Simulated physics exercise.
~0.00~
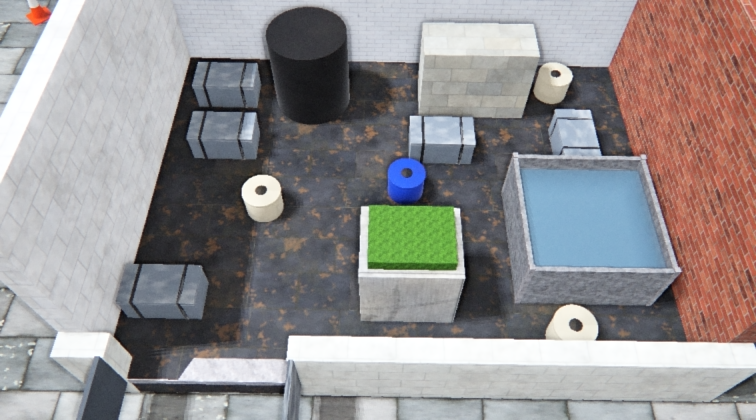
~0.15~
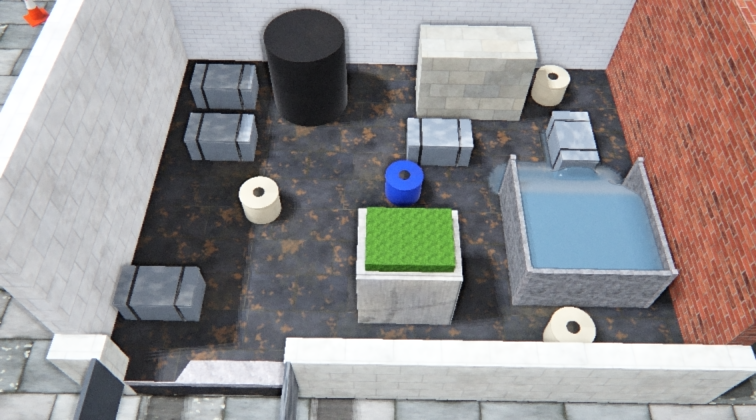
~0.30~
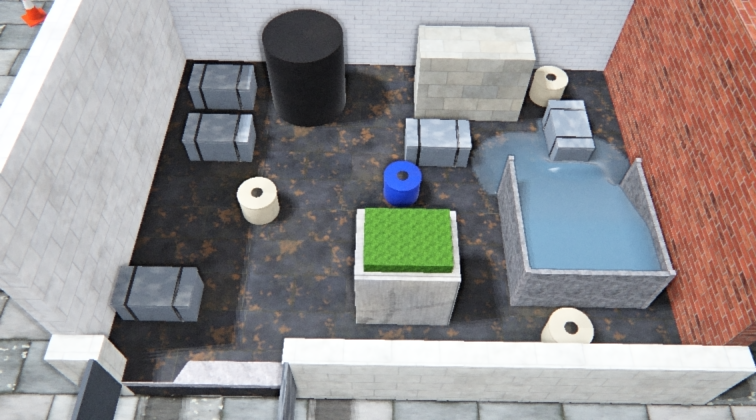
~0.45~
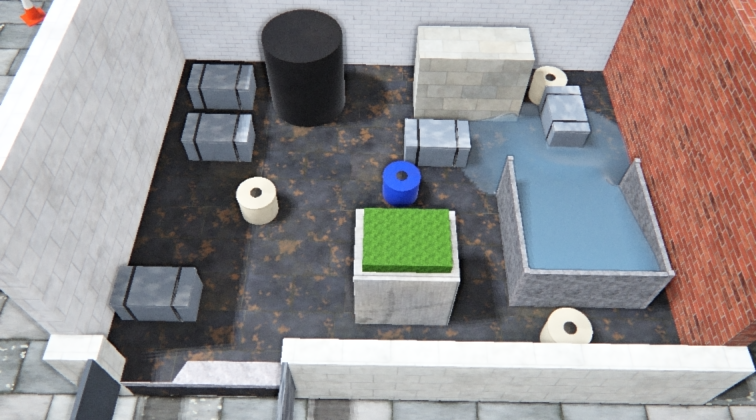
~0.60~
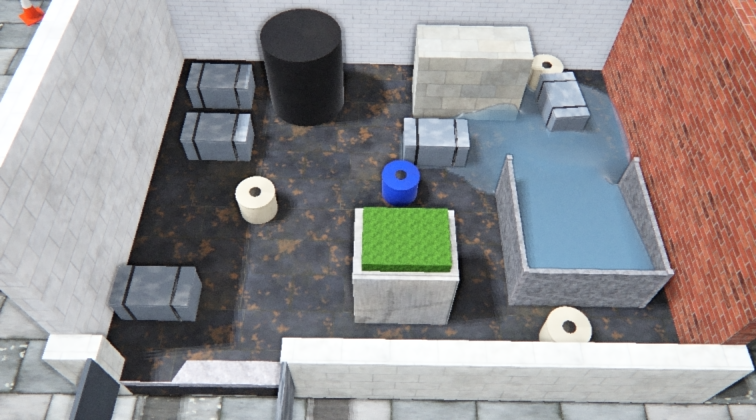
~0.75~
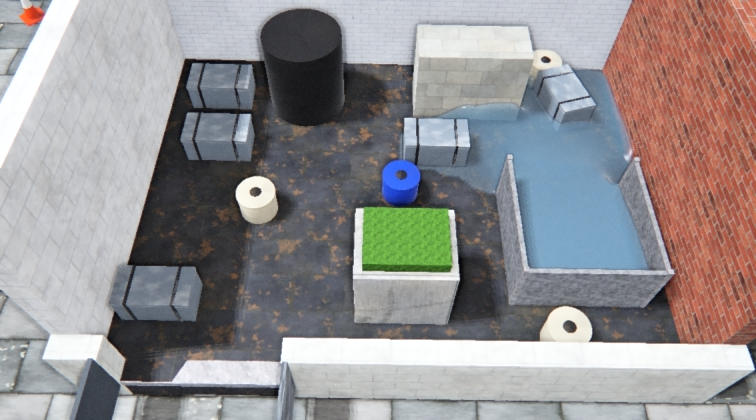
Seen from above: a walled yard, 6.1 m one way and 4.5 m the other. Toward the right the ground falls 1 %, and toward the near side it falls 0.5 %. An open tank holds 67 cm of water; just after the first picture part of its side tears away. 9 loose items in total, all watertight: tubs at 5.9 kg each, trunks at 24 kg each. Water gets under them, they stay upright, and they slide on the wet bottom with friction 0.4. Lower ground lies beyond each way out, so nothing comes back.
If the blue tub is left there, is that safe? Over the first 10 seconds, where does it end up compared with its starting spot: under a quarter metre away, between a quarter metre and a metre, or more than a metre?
Odds are it gets pushed a bit.
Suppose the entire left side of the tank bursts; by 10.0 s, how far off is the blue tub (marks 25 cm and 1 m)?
The answer: The blue tub is taken far off.
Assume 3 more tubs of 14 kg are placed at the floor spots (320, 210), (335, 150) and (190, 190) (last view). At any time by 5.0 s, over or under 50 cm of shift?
In sequence: Stays within; goes beyond; stays within.
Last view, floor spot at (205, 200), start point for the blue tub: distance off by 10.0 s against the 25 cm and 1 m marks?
As it turns out, it is swept away.
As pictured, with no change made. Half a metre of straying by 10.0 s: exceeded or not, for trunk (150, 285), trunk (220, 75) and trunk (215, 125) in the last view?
In that order: Short of it, less, short of it.
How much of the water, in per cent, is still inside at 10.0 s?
About 94 in a hundred parts of the water.
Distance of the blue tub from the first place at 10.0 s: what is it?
I'd say close to 60 centimetres.
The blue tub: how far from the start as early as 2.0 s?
Shift by then: About 30 cm.
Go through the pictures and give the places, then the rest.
The first picture shows the blue tub at (406, 173), on the bottom; water covers 2.0 m2; 0 of 9 have shifted.
The second picture shows the blue tub at (404, 175) rests on the ground; 2.7 m2 under water; 0 of 9 have shifted.
The third picture shows the blue tub at (402, 176) rests on the ground; water covers 3.6 m2; 1 of 9 have shifted.
The fourth picture shows the blue tub at (402, 176), on the bottom; water covers 4.8 m2; 1 of 9 have shifted.
The fifth picture shows the blue tub at (401, 175) rests on the ground; 5.6 m2 under water; 2 of 9 have shifted.
The sixth picture shows the blue tub at (401, 175), on the bottom; water covers 6.2 m2; 2 of 9 have shifted.
After 2.0 s the blue tub is near (398, 195), 0.3 m from its start, aground; 0 of 9 are out; 2 afloat.
After 4.5 s the blue tub is near (397, 212), 0.5 m from its start, aground; 0 of 9 are out; 2 afloat.
After 7.0 s the blue tub is near (397, 212), 0.5 m from its start, aground; 1 of 9 are out; 3 afloat.
After 10.0 s the blue tub is near (415, 214), 0.6 m from its start, afloat; 1 of 9 are out; 4 afloat.
